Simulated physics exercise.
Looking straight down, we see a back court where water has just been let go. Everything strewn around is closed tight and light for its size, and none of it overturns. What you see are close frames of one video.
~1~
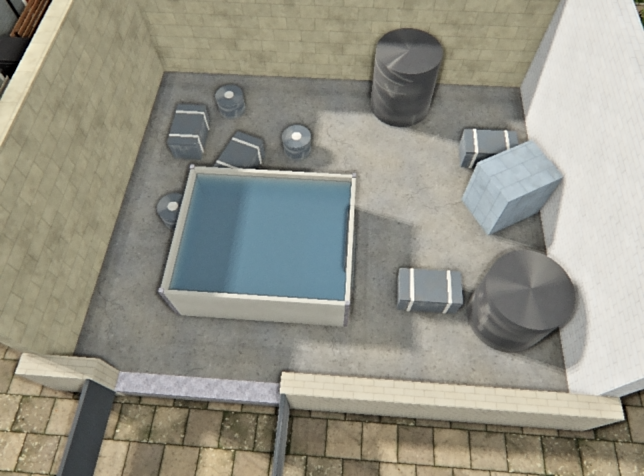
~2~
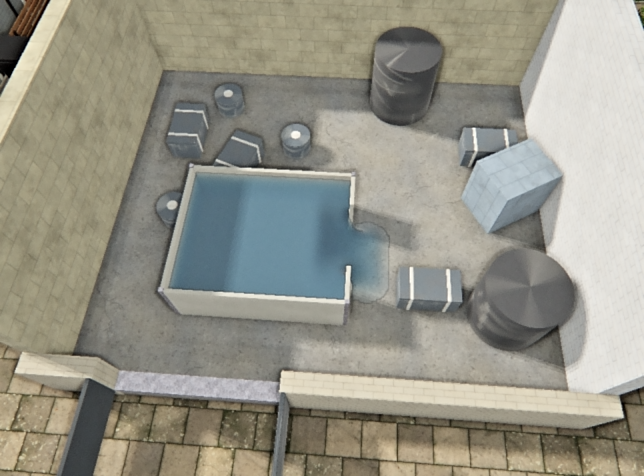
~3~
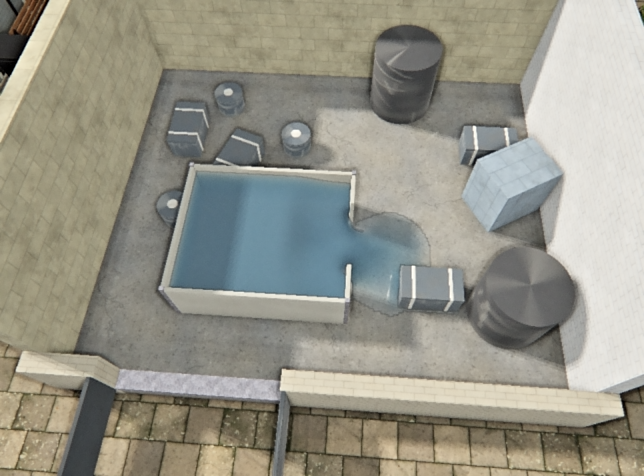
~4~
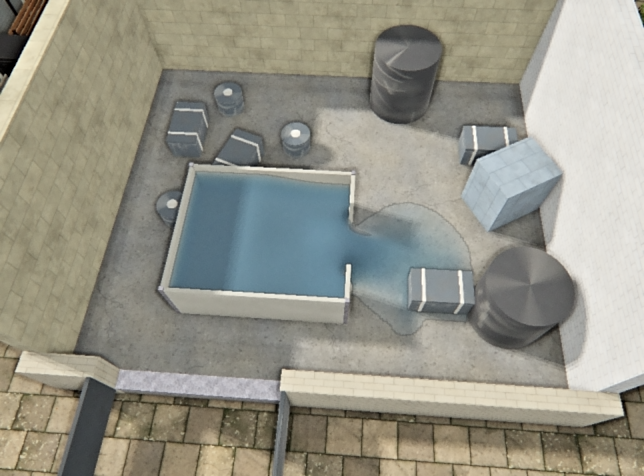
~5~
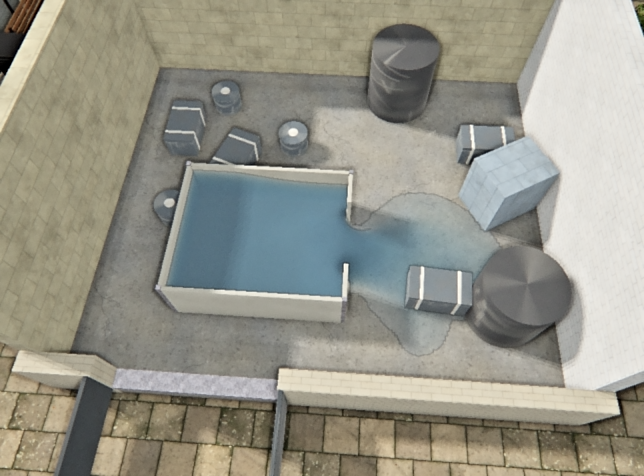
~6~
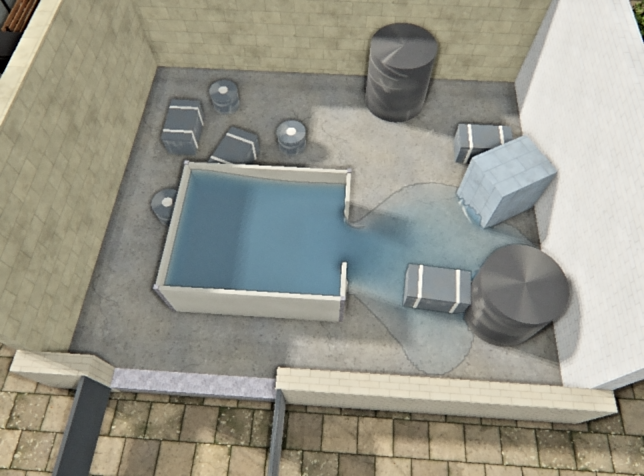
In a walled court, water spreads rightward from a pool and slightly shifts a strapped trunk.
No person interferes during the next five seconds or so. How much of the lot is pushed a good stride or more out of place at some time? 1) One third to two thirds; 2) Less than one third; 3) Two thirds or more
2.
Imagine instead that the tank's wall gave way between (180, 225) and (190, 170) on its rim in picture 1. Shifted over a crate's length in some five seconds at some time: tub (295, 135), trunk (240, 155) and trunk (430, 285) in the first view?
Well, in order they come out as beyond that mark, under that mark and under that mark.
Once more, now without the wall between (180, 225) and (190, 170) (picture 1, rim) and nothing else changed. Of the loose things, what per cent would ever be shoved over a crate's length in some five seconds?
Near 60 %.
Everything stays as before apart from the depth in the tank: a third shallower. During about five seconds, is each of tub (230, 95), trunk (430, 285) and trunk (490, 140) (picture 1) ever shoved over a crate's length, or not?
Taking each in turn, the answer is came up short, did it, did it.
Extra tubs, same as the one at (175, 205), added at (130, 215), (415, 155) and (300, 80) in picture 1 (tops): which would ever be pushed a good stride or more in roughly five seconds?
Taking them one at a time: Falls short; goes the distance; falls short.
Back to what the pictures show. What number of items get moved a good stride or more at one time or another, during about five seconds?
The figure is 2.
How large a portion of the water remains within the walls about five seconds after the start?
It comes to about 100 parts in a hundred.
A moment on, 0 of 7 are well off their spots; 1 afloat.
Next, 2 of 7 are well off their spots; 1 afloat.
Later, 2 of 7 are well off their spots; 2 afloat.
In the end, 2 of 7 are well off their spots, and 2 have been at some point; 2 afloat.
